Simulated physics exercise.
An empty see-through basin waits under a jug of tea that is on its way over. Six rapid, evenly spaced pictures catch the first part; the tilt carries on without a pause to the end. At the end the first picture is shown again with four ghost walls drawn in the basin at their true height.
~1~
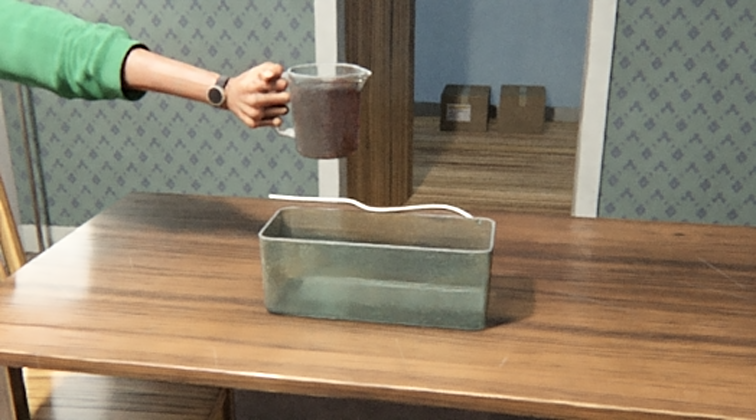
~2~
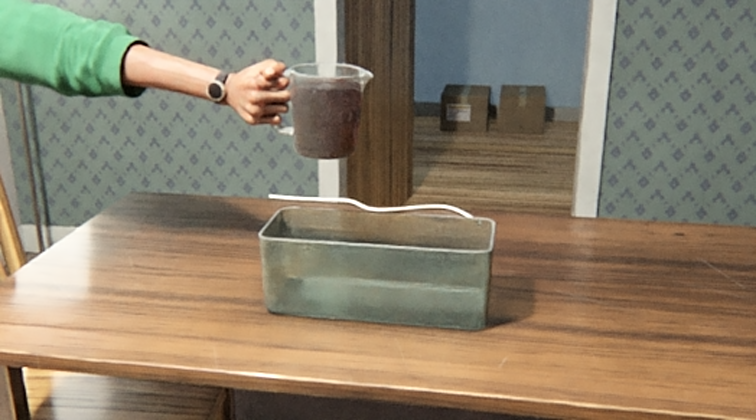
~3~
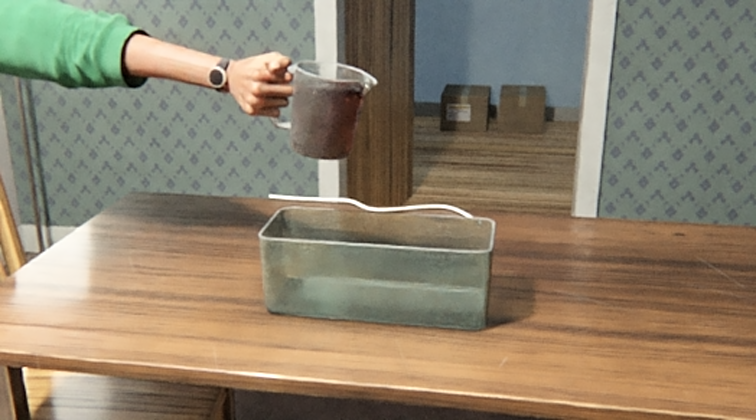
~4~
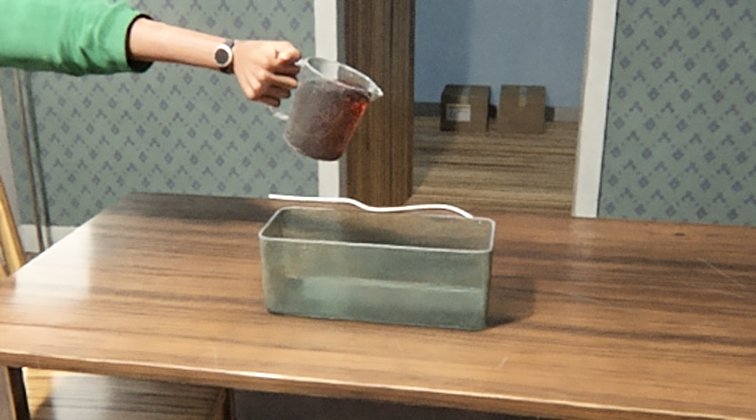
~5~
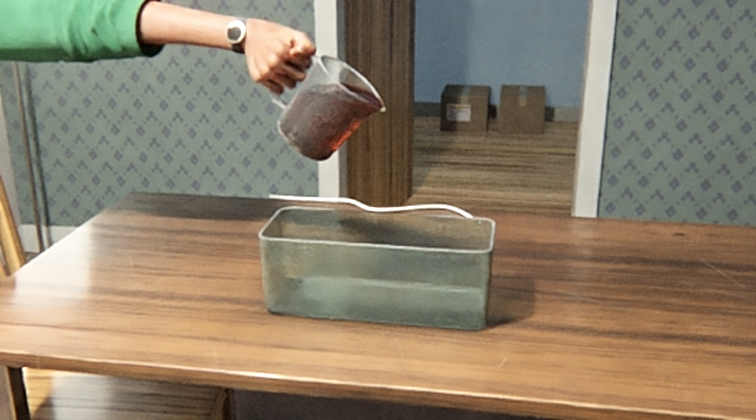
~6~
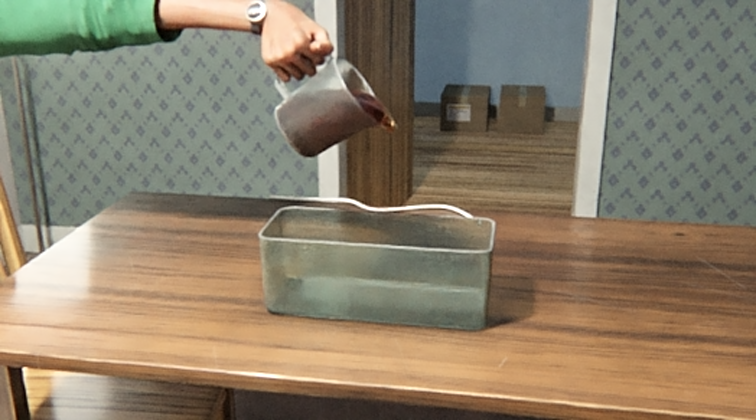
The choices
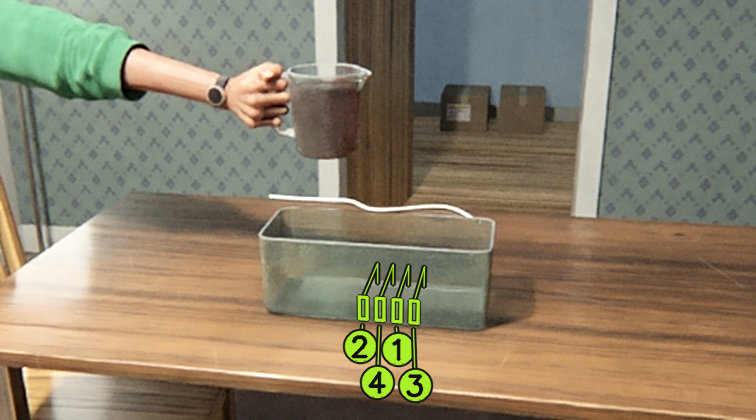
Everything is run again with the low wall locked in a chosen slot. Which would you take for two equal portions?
Choose 3.
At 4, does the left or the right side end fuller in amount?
The right one.
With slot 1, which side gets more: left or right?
More ends on the right.
On the marked copy, 1 at (396, 327); 2 at (362, 324); 3 at (413, 328); 4 at (379, 326).
For slot 1, about 16 % ends left of the wall and 81 % right of it; 4 % is lost outside.
For slot 2, about 12 % ends left of the wall and 84 % right of it; 4 % is lost outside.
For slot 3, about 50 % ends left of the wall and 47 % right of it.
For slot 4, about 9 % ends left of the wall and 87 % right of it; 4 % is lost outside.
